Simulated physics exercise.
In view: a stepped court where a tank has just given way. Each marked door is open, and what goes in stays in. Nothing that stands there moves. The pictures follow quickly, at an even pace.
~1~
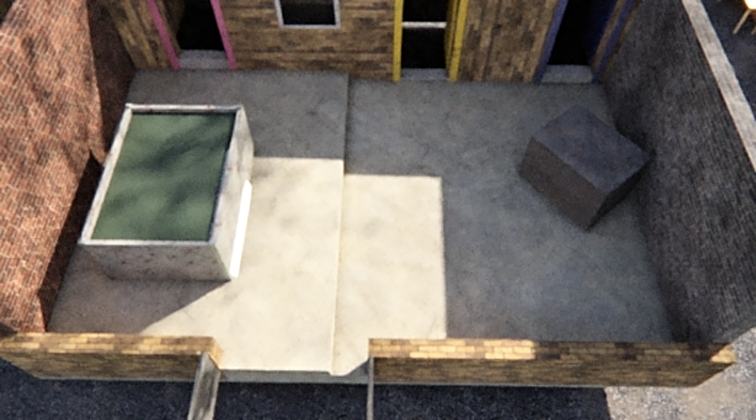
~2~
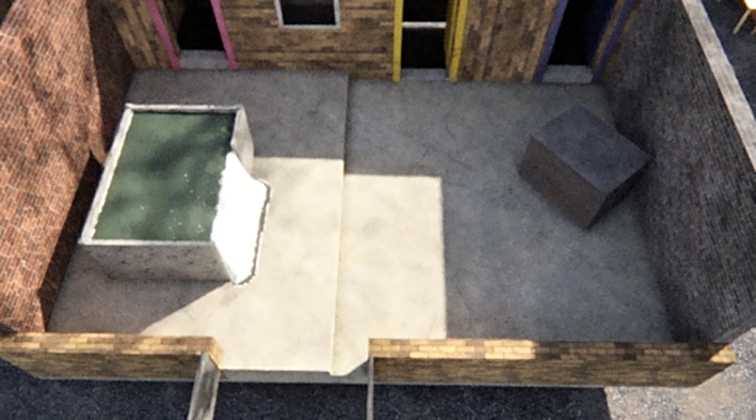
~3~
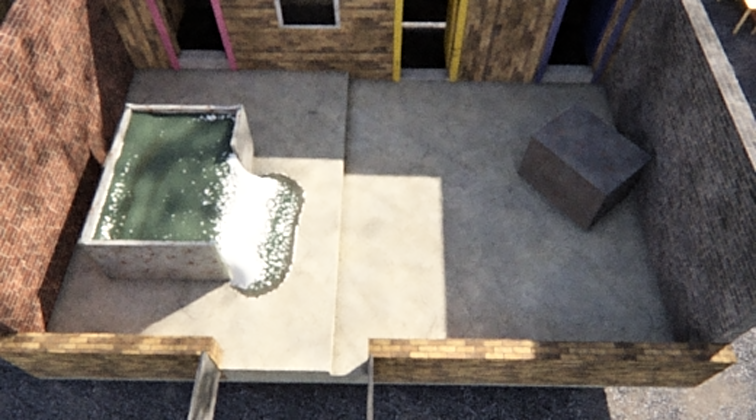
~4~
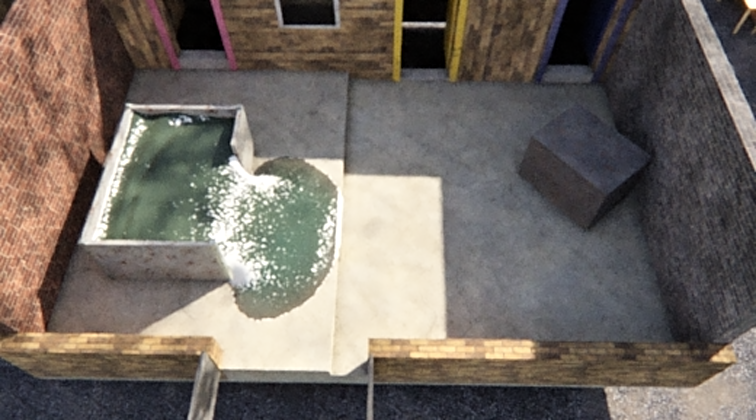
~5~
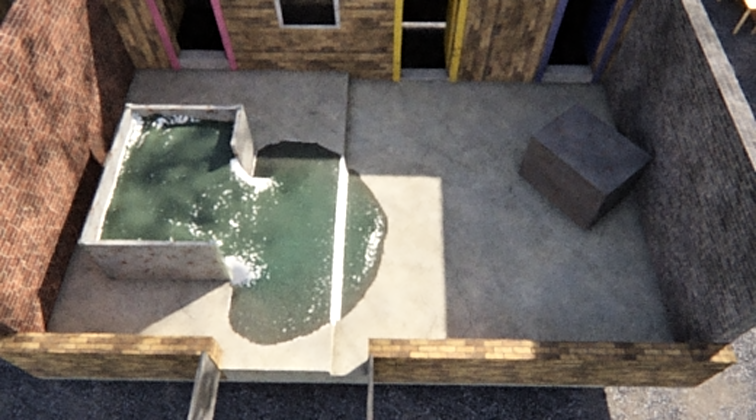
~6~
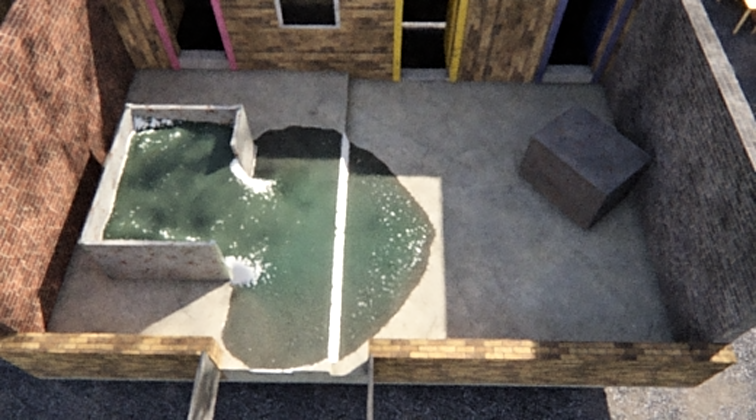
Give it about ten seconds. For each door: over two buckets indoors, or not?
One by one: The yellow door lets in a lot; the blue door admits no more than that; the pink door admits no more than that.
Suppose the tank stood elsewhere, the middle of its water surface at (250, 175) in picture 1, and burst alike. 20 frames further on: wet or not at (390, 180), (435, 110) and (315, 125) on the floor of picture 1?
In turn: Under water, dry, clear.
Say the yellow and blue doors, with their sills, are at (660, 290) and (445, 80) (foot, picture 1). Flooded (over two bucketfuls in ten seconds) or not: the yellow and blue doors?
Then: The yellow door lets more in; the blue door takes less.
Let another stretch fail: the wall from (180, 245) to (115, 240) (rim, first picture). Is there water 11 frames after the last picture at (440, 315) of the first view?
There: Awash.
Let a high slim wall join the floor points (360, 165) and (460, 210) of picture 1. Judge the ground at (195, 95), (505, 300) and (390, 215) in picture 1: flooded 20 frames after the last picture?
As listed: Clear, awash, flooded.
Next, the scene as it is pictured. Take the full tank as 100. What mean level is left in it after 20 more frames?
Roughly 22 per cent.
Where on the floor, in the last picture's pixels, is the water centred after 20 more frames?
I would point to (437, 237).
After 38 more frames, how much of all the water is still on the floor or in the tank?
Some 90 per cent.
A moment on, water covers 50 % of the floor; the yellow door not reached, the blue door not reached, the pink door not reached.
Next, water covers 60 % of the floor; the yellow door wet at the sill, nothing in, the blue door not reached, the pink door not reached.
Then, water covers 65 % of the floor; the yellow door wet at the sill, nothing in, the blue door under two buckets in, the pink door not reached.
Later, water covers 60 % of the floor; the yellow door wet at the sill, nothing in, the blue door under two buckets in, the pink door not reached.
In the end, water covers 65 % of the floor; the yellow door far over two buckets in, the blue door under two buckets in, the pink door not reached.
